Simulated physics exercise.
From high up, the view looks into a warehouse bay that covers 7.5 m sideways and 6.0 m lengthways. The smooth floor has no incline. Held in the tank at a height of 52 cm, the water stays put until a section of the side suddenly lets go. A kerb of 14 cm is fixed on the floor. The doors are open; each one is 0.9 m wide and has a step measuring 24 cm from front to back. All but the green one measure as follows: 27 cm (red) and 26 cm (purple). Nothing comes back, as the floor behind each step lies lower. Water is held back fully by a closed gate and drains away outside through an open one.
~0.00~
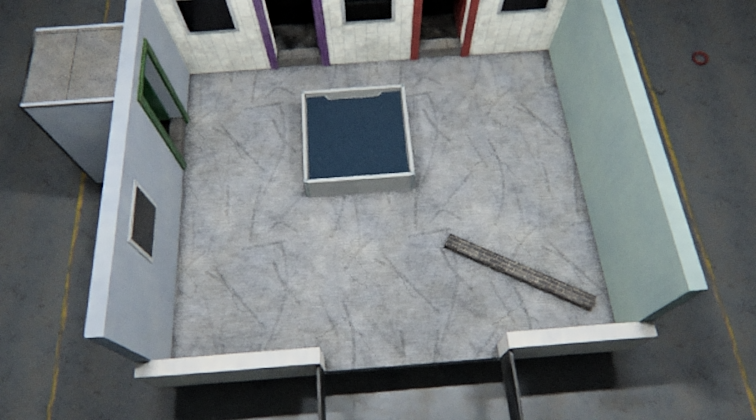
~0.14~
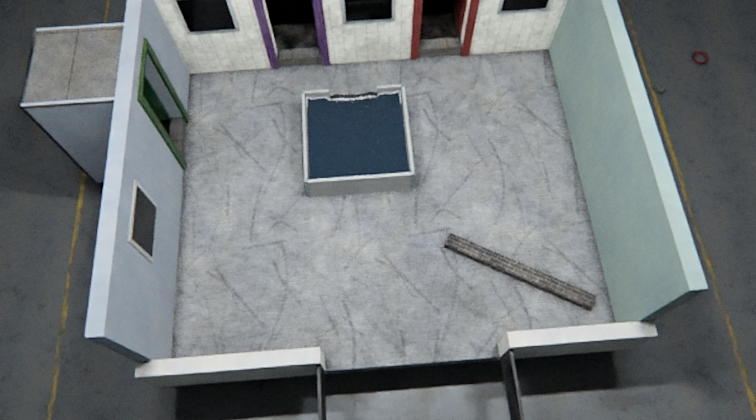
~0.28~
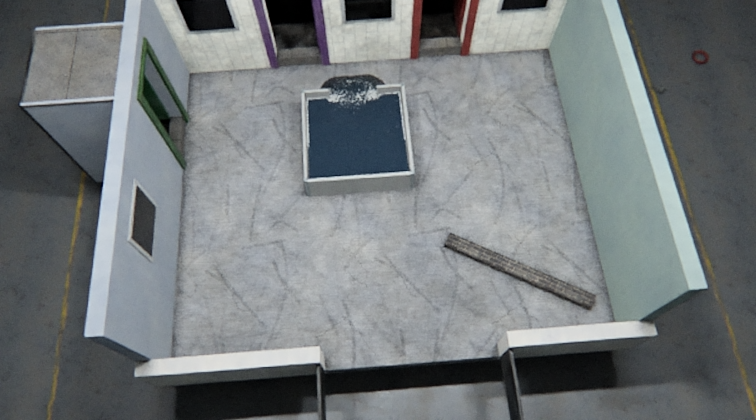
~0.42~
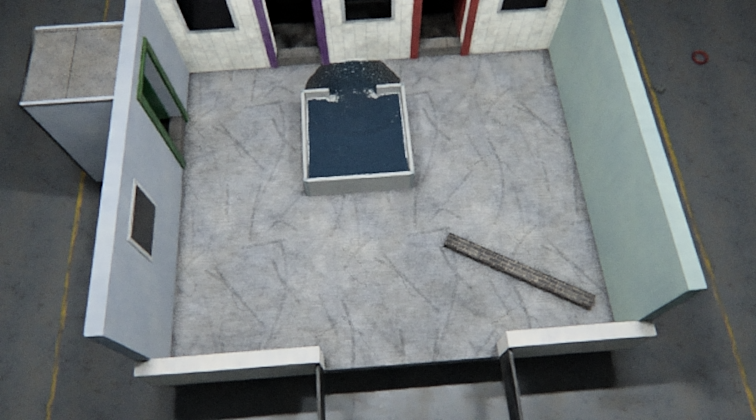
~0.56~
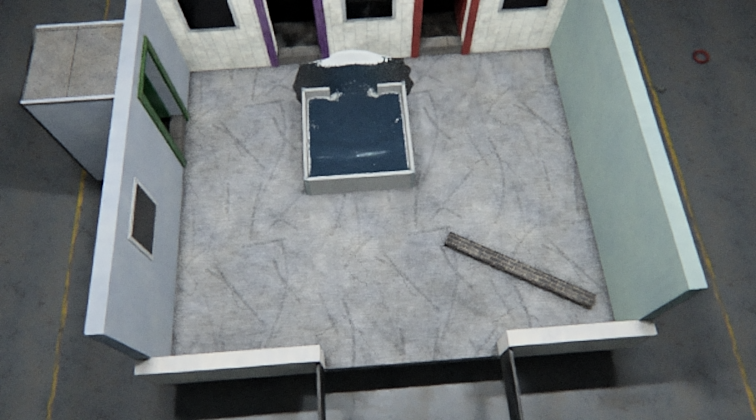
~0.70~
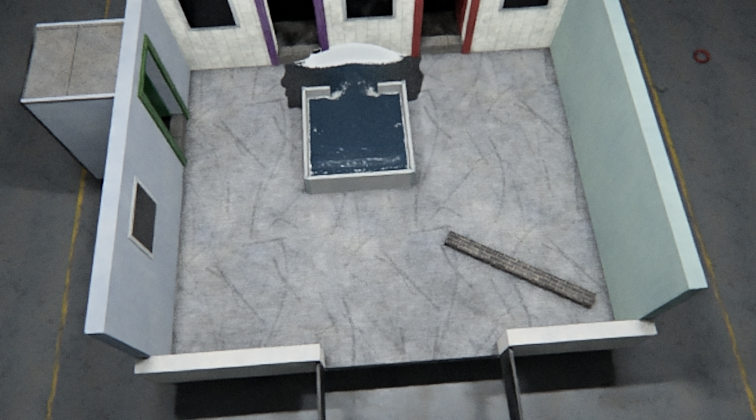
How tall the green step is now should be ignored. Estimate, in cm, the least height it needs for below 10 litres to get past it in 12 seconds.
Roughly 9 centimetres.
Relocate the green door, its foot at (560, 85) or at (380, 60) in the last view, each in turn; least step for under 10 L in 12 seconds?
Around 12.0 and 31 cm respectively.
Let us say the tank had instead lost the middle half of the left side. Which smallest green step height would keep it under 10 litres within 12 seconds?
The answer is some 21 cm.
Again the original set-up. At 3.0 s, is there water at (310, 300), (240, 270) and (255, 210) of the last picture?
Okay, in order that's stayed dry, stayed dry and finally stayed dry.
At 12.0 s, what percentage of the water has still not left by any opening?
Around 96 in a hundred parts remain.
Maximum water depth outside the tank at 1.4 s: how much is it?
Max depth: Near 37 cm.
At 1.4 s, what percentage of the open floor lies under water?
Around 10 per cent of the free floor.
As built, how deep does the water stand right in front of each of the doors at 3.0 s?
In cm: Green 13, red 8, purple 13.
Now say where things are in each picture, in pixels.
In the first picture, still water, 52 cm deep, in the tank at (356, 134); the green door at (168, 114) is dry.
In the second picture, the gap is on the far side, the front 0.2 m out at a hidden place; the back of the tank holds 52 cm.
In the third picture, the gap is on the far side, the front 0.7 m out at (336, 81); the back of the tank holds 52 cm.
In the fourth picture, the front is at (329, 65), 1.1 m from the gap on the far side; 1.5 m2 of floor is wet, 52 cm left at the back.
In the fifth picture, the gap is on the far side, the front 1.2 m out at (307, 65); the back of the tank holds 51 cm.
In the sixth picture, the gap is on the far side, the front 1.4 m out at (290, 65); the back of the tank holds 44 cm; the green door at (168, 111), 3.4 m from the gap, is still 2.6 m from the nearest water.
After 1.4 s water covers 10 % of the floor, deepest (37 cm) near (348, 69); it has not reached the green door.
After 3.0 s water covers 35 % of the floor, deepest (22 cm) near (348, 69); 13 cm at the green door, 0 litres in over its 24 cm step.
After 12.0 s water covers 95 % of the floor, deepest (6 cm) near (300, 253); 3 cm at the green door, 0 litres in over its 24 cm step.
At the green door as built, the water arrived by 2.2 s and peaked near 13 cm at 3.0 s.
Run again over the same 12 s with other heights there, 23 litres in over 7 cm, 2 litres over 11.5 cm. The limit of 10 litres is kept from about 9 cm up.
